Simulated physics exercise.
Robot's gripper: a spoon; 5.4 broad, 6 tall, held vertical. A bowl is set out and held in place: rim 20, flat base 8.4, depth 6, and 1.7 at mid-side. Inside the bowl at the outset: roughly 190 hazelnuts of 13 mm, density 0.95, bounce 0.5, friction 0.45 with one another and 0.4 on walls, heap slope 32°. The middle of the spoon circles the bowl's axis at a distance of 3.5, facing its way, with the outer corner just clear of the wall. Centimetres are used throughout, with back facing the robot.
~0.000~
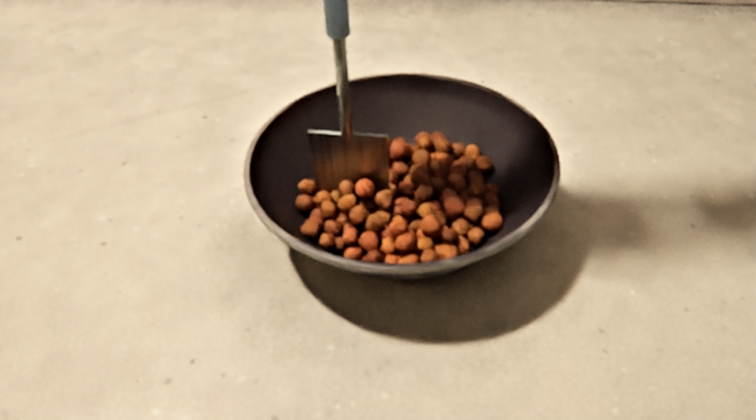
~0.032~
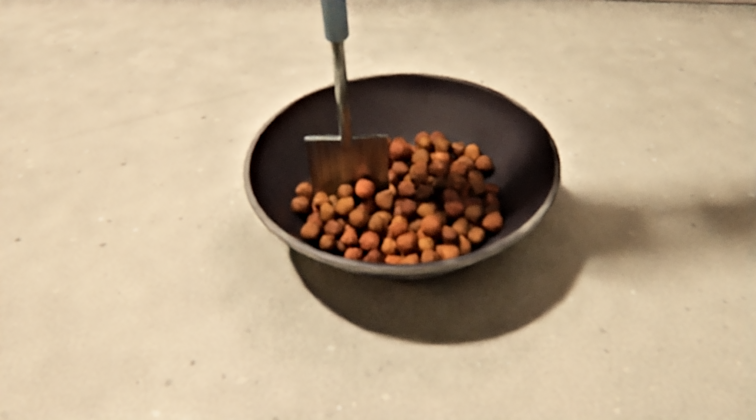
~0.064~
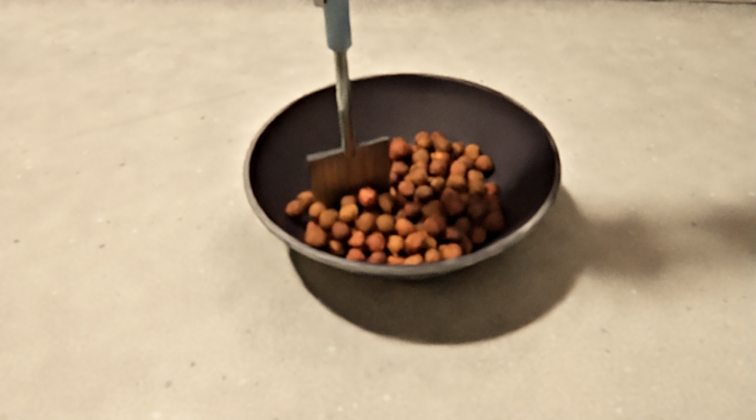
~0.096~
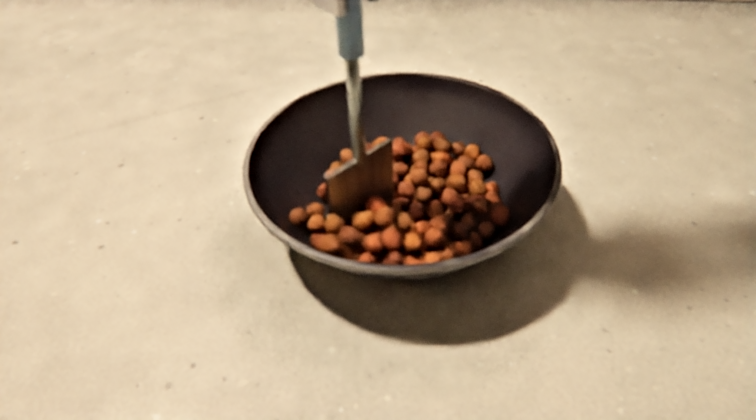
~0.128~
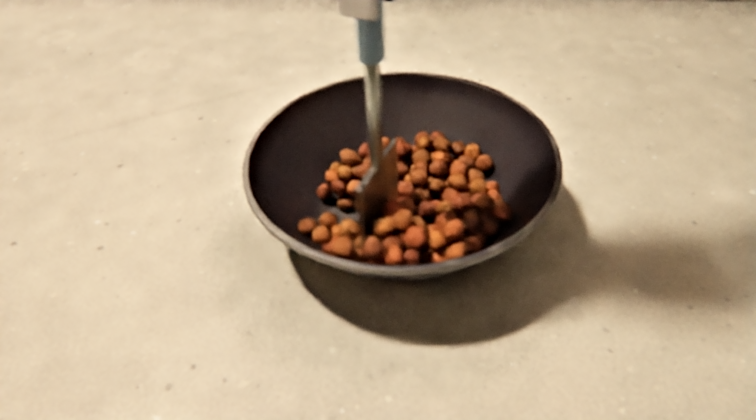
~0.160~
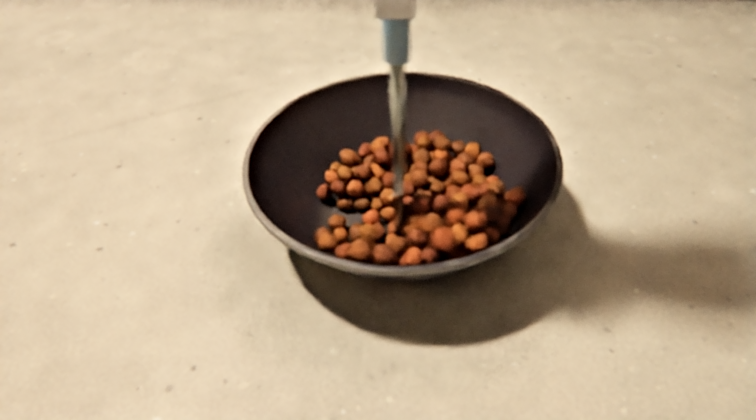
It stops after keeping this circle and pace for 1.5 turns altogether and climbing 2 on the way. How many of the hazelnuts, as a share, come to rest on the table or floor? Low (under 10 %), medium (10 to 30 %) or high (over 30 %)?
Low - under 10 %.
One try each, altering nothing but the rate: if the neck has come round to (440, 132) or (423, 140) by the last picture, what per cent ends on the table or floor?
Roughly 20 per cent on the first try and 15 per cent on the second.
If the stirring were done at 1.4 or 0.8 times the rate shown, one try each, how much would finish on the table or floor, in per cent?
20 % and 0 %.
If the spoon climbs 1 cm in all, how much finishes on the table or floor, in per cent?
Around 5 percent of it.
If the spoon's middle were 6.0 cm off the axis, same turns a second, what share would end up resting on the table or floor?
It would be near 0 per cent.
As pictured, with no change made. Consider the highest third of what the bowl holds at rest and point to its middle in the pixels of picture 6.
The centre is near pixel (392, 169).
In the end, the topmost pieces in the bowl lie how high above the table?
Height: Roughly 5.0 cm.
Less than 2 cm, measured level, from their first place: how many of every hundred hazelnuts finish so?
Around 10 per cent.
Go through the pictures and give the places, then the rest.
Spoon neck at (346, 114), 0° round; upper third of the load around (421, 197), from x 305 to 490, top at y 140; 190 in the bowl, in the first picture.
Spoon neck at (344, 118), 9° round; upper third of the load around (420, 197), from x 300 to 490, top at y 140, in the second picture.
Spoon neck at (347, 128), 30° round; upper third of the load around (412, 206), from x 295 to 495, top at y 140, in the third picture.
Spoon neck at (358, 138), 52° round; upper third of the load around (413, 221), from x 300 to 500, top at y 140, in the fourth picture.
Spoon neck at (376, 144), 74° round; upper third of the load around (419, 230), from x 310 to 500, top at y 140, in the fifth picture.
Spoon neck at (399, 145), 96° round; upper third of the load around (441, 226), from x 325 to 515, top at y 140; 190 in the bowl, in the sixth picture.
After 0.41 s, 268° round, highest piece 9 above the table; 187 in the bowl, 2 on the table or floor, 1 in flight or on the tool.
After 0.66 s, 80° round, highest piece 7 above the table; 184 in the bowl, 6 on the table or floor.
After 0.99 s, 180° round, highest piece 4 above the table; 183 in the bowl, 7 on the table or floor.
After 1.69 s, 180° round, highest piece 4 above the table; 183 in the bowl, 7 on the table or floor.
At rest, 183 in the bowl, 7 on the table or floor. That is 4 % on the table or floor.
